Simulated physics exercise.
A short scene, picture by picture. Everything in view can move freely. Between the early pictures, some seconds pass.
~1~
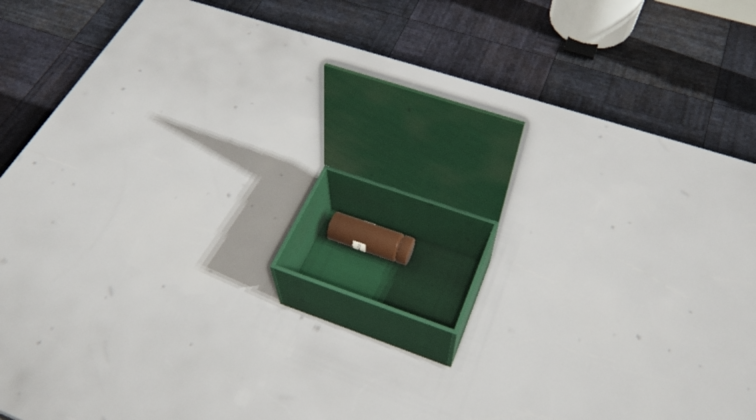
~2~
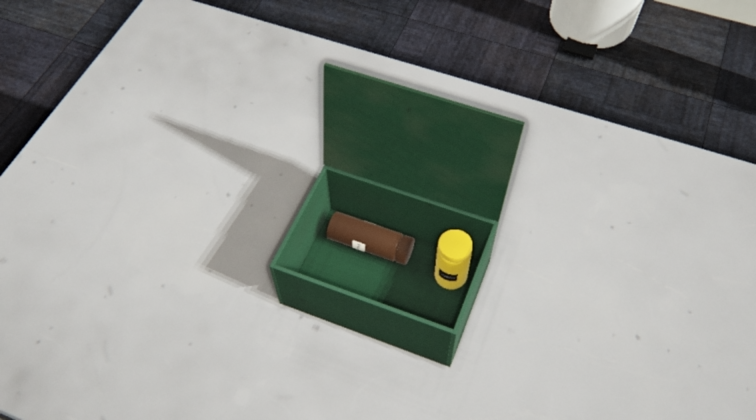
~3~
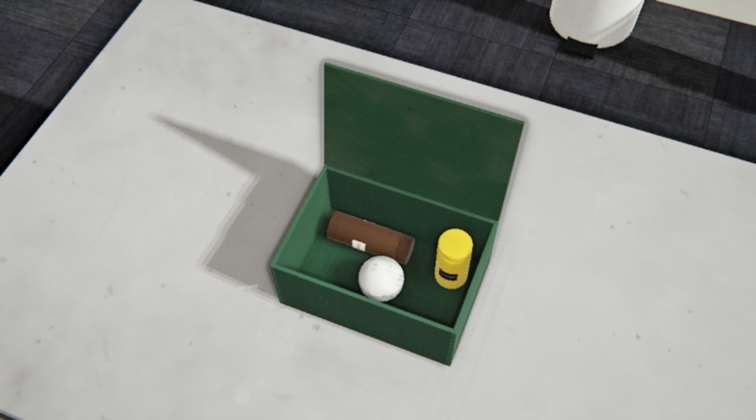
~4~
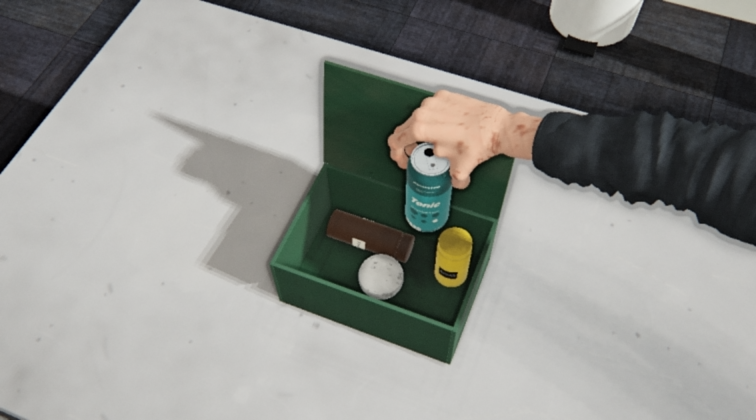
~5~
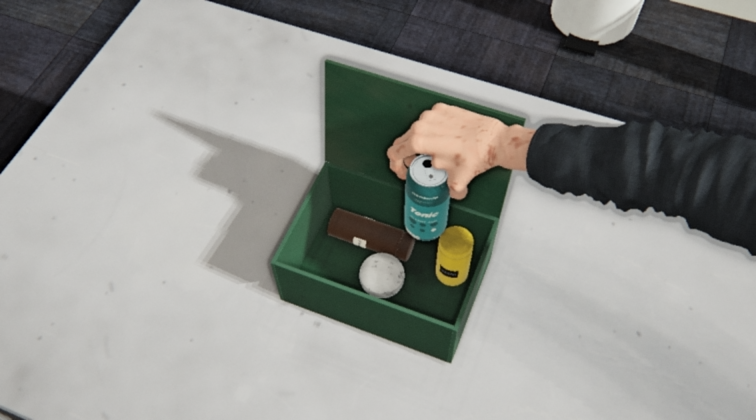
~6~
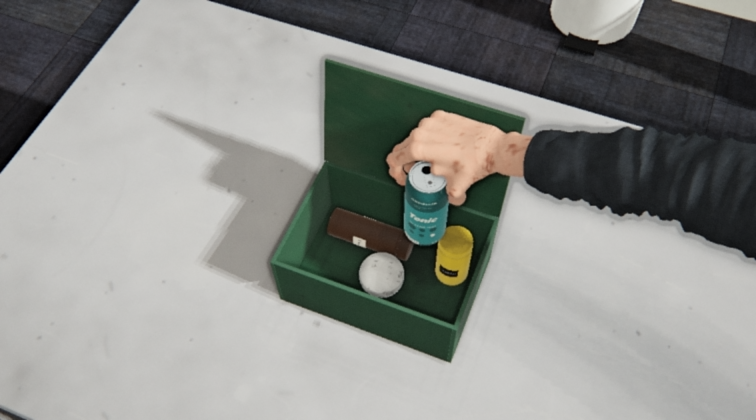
The clip opens on a green box with its lid raised, holding a brown cylinder lying on its side. A yellow container appears at the right inside it, then a white ball near the front. A hand reaching from the right then holds a turquoise can over the back of the box and lowers it slightly.
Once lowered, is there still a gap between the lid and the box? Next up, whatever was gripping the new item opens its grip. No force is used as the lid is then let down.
Comes to rest closed.
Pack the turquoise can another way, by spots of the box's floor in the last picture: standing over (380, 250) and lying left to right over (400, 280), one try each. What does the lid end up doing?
Well, first it won't go down, and then it fits down fine.
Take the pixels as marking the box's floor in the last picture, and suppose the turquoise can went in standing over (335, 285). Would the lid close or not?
In that case, a gap remains.
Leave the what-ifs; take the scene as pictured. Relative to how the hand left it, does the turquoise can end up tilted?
In the end, the turquoise can winds up askew.
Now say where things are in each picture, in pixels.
The last thing is not in view yet, in the first frame.
The last thing is not in view yet; brown shaker (371, 238), in the second frame.
The last thing is not in view yet; yellow shaker (453, 259), in the third frame.
On its way; turquoise can (429, 190); white ball (381, 277), in the fourth frame.
On its way; turquoise can (427, 200); brown shaker (372, 235), in the fifth frame.
In place under the hand; turquoise can (426, 205); yellow shaker (454, 256), in the sixth frame.
Then, 0.50 s after the last picture, turquoise can on its side near (365, 244); white ball rolled a little; brown shaker rolled a little.
Then, 1.30 s after the last picture, lid 79° above the rim; turquoise can on its side near (387, 278); white ball rolled about its own width; brown shaker rolled a little.
Then, 1.90 s after the last picture, lid 24° above the rim; turquoise can on its side near (389, 283); white ball rolled about its own width.
At rest, lid shut; tipped over in the box, turquoise can; moved from the start, white ball; the other 2 in place. Seen from the same camera at the end, turquoise can near (389, 283).
